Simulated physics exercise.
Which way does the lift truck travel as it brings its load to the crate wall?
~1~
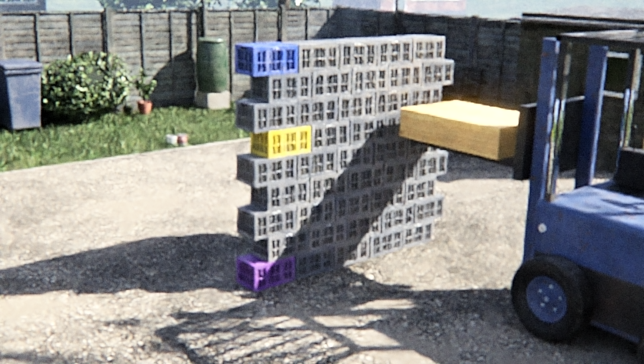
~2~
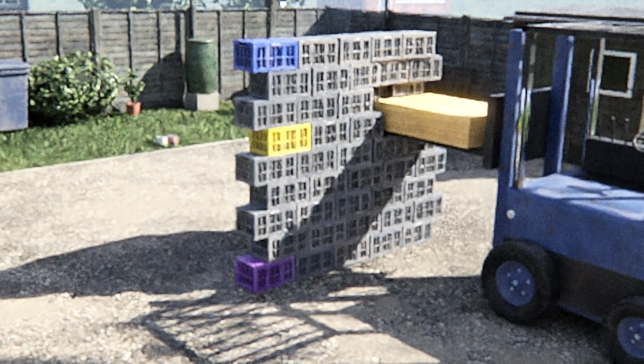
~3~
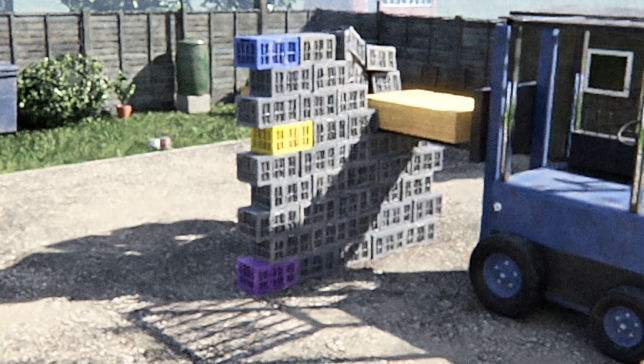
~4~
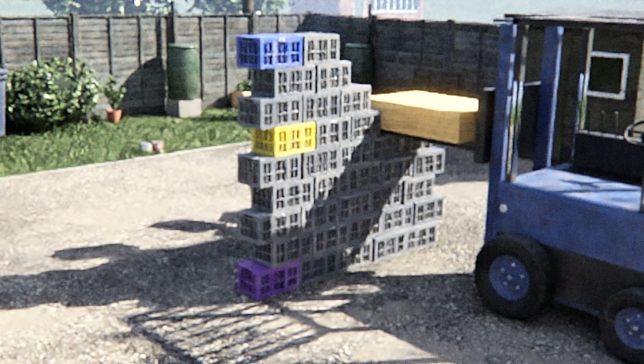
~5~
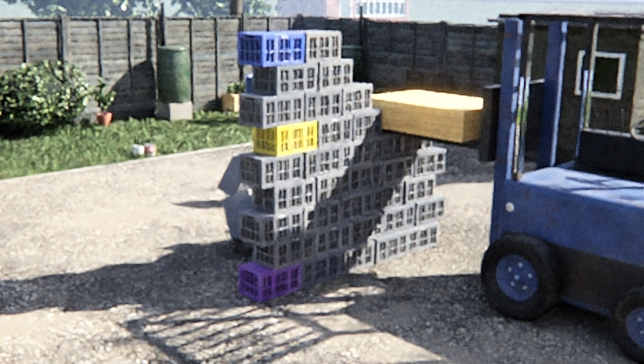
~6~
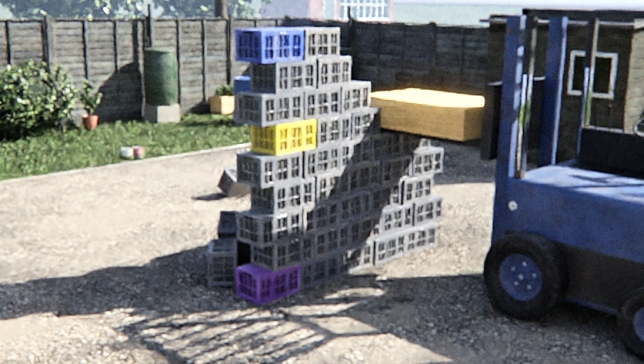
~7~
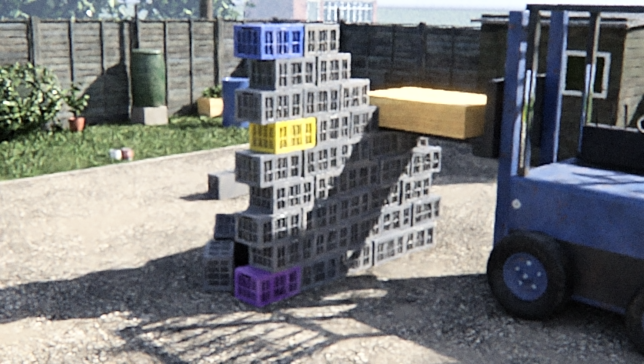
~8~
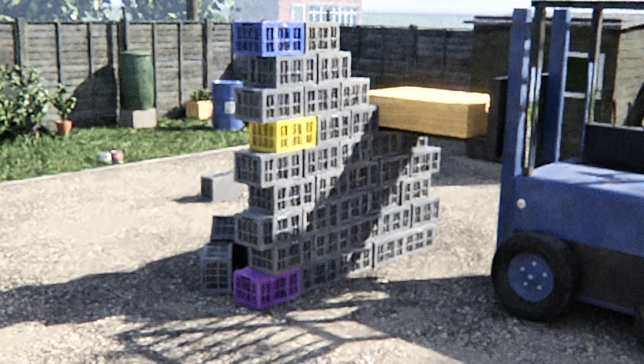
The lift truck travels to the left, carrying its load into the wall before it stops.
